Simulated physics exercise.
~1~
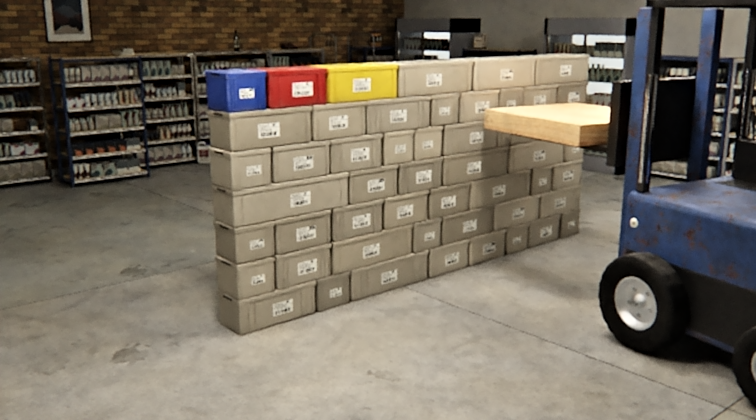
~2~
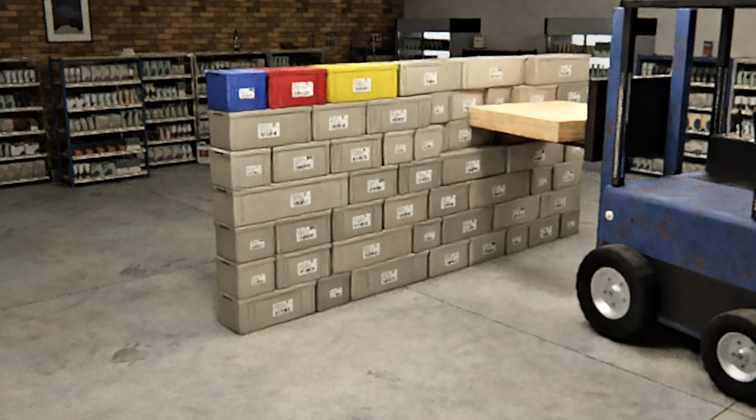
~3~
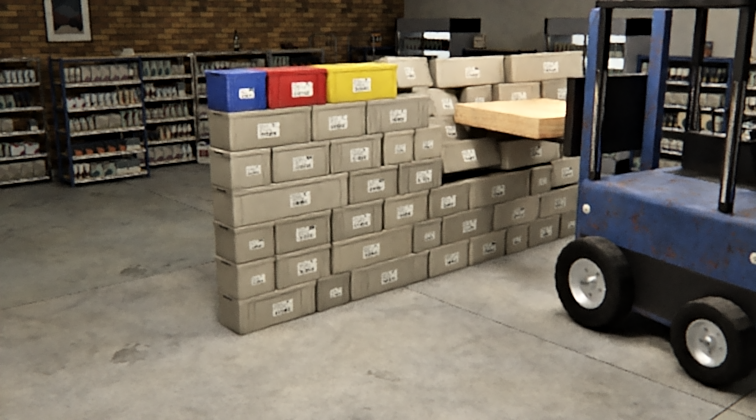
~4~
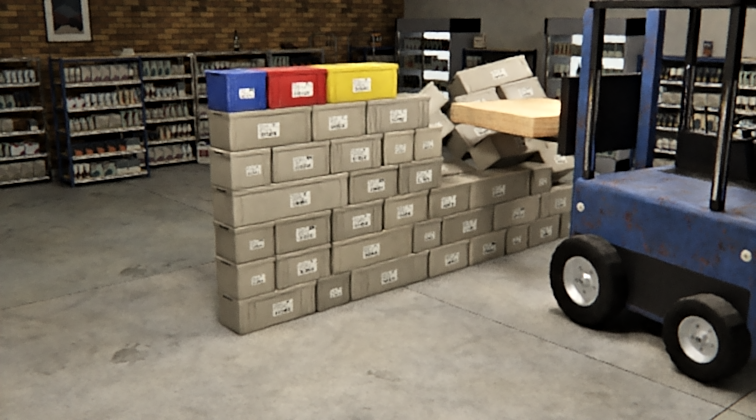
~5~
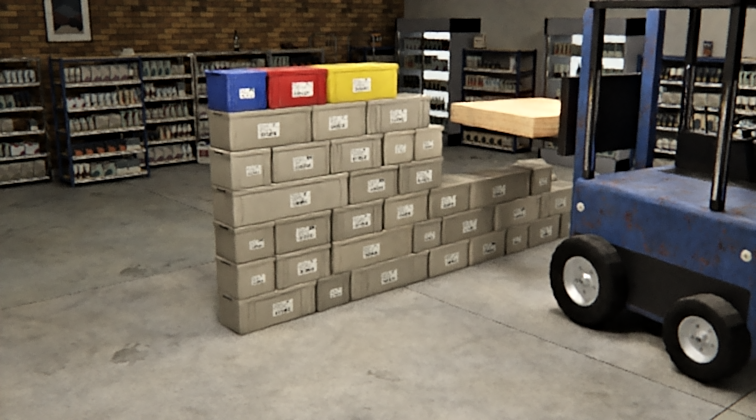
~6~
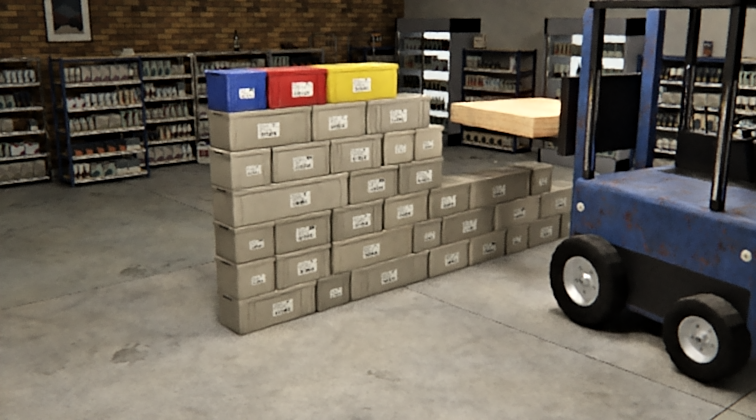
A wall of stacked grey lidded boxes stands on the concrete floor of a warehouse, seen from a fixed, slightly raised view, with a blue, a red and a yellow box at its top left and stocked shelves behind. From the right, a blue forklift moves left, carrying a pale wooden load into the wall's upper right part. The grey boxes there shift, tilt and tumble away behind the wall as the forklift comes to a stop. The upper right section ends up gone, leaving lower rows beneath the raised load, while the left side and its three coloured boxes remain standing.
